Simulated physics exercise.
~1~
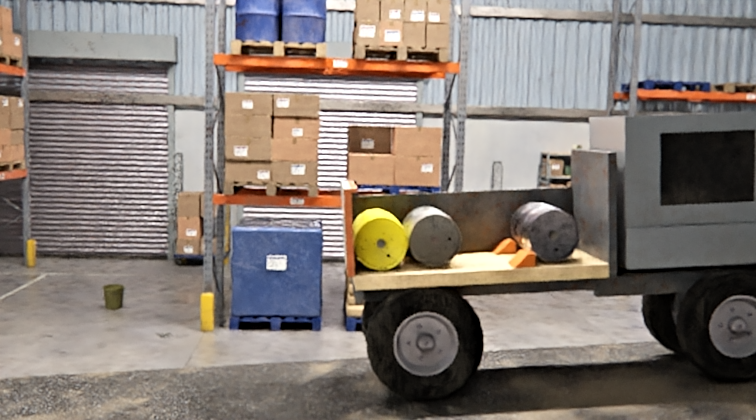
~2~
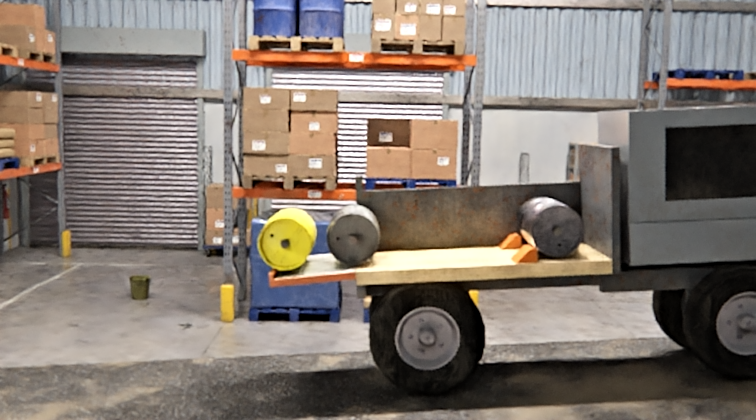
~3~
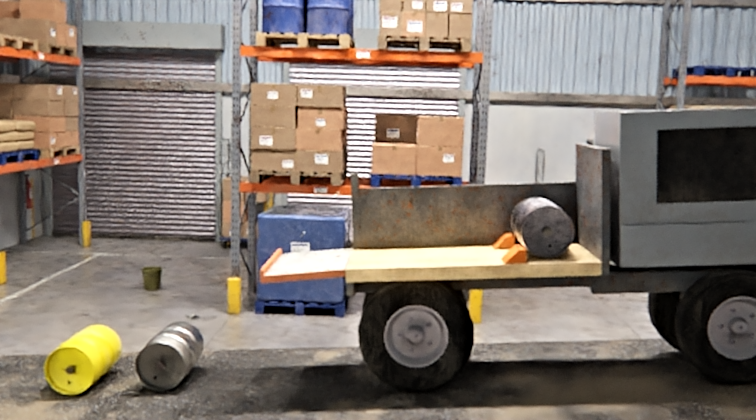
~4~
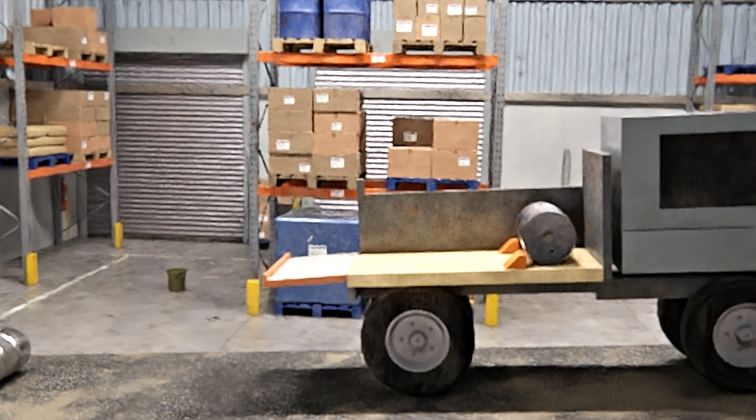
A yellow barrel and a grey one roll left off the lowered tailgate; another stays aboard.
